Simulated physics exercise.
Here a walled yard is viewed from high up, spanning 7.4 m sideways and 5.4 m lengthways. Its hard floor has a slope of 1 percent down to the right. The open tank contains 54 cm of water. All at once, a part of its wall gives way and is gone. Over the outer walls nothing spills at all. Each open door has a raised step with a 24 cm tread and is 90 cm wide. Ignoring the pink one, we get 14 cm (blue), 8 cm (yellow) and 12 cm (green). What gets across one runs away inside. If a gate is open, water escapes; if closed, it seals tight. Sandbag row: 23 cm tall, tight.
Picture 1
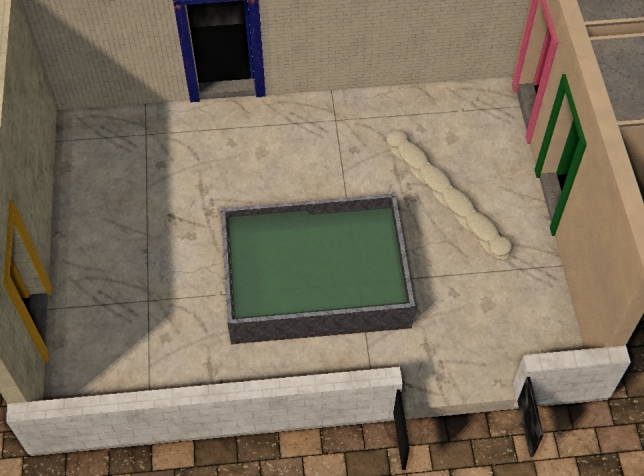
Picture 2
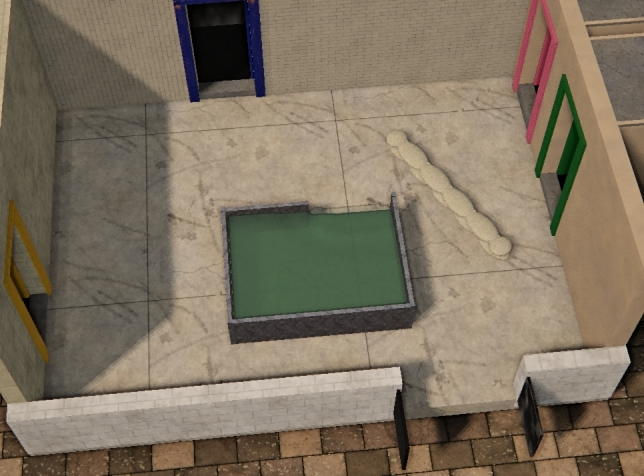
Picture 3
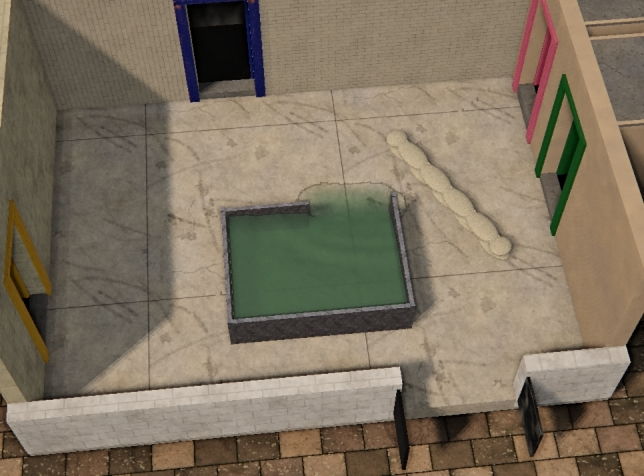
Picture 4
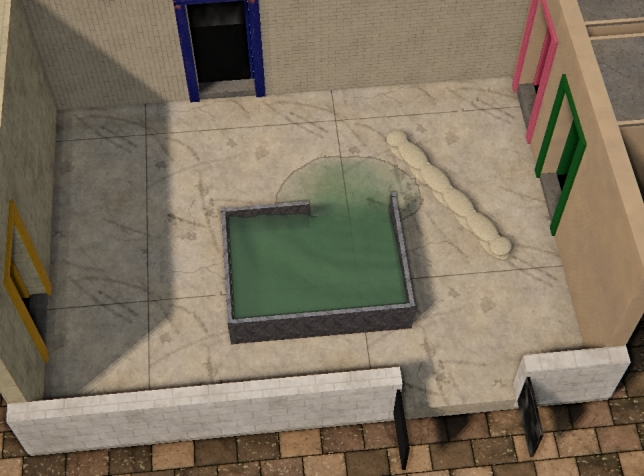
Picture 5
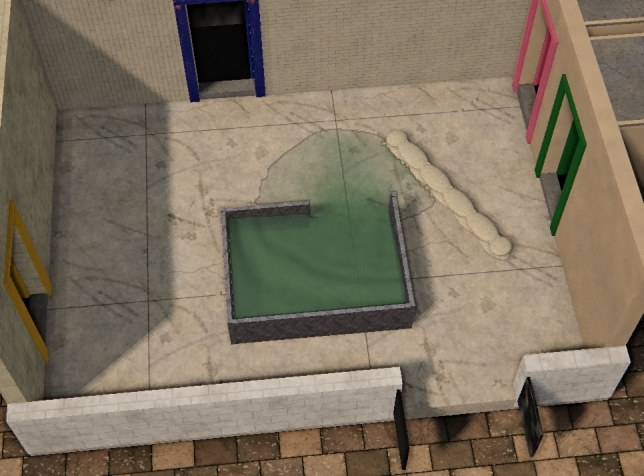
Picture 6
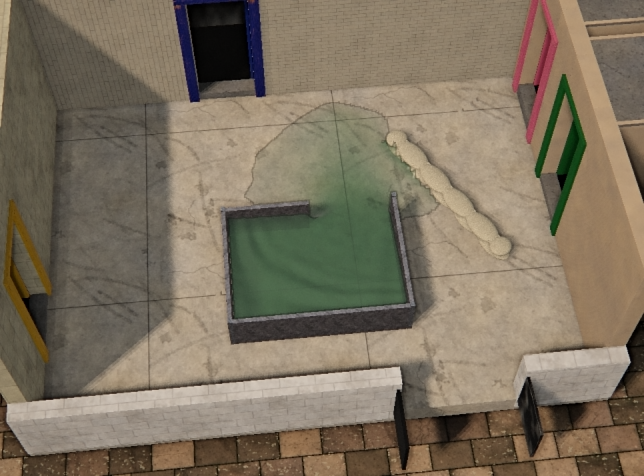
Green water pours through a gap in the tank's far wall and spreads across the floor.
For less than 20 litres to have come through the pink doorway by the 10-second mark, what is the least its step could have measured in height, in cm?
13.5 cm or so.
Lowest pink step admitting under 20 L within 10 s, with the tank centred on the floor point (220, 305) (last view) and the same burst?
New minimum height: Approx. 16 cm.
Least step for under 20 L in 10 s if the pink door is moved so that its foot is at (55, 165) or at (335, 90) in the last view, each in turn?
Minimums: Roughly 11.0 cm and 28 cm.
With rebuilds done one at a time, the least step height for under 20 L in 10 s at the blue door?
The blue one would have to be about 8.5 cm high.
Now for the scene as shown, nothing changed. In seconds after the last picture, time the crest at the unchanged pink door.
About 2.0 seconds.
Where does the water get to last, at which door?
The yellow one comes last.
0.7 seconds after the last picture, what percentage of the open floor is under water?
I'd estimate about 15 percent.
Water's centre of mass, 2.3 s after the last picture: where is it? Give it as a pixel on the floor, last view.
Around (330, 202).
Then, 0.7 s after the last picture water covers 15 % of the floor, deepest (36 cm) near (394, 156); it has not reached the pink door.
Then, 2.3 s after the last picture water covers 40 % of the floor, deepest (27 cm) near (328, 98); 18 cm at the pink door, 0 litres in over its 21 cm step.
Then, 9.3 s after the last picture water covers 95 % of the floor, deepest (11 cm) near (369, 396); 9 cm at the pink door, 0 litres in over its 21 cm step.
At the pink door as built, the water peaked near 20 cm, 2.1 s after the last picture.
Run again over the same 10 s with other heights there, 36 litres in over 12 cm, 7 litres over 16 cm. The limit of 20 litres is kept from about 13.5 cm up.
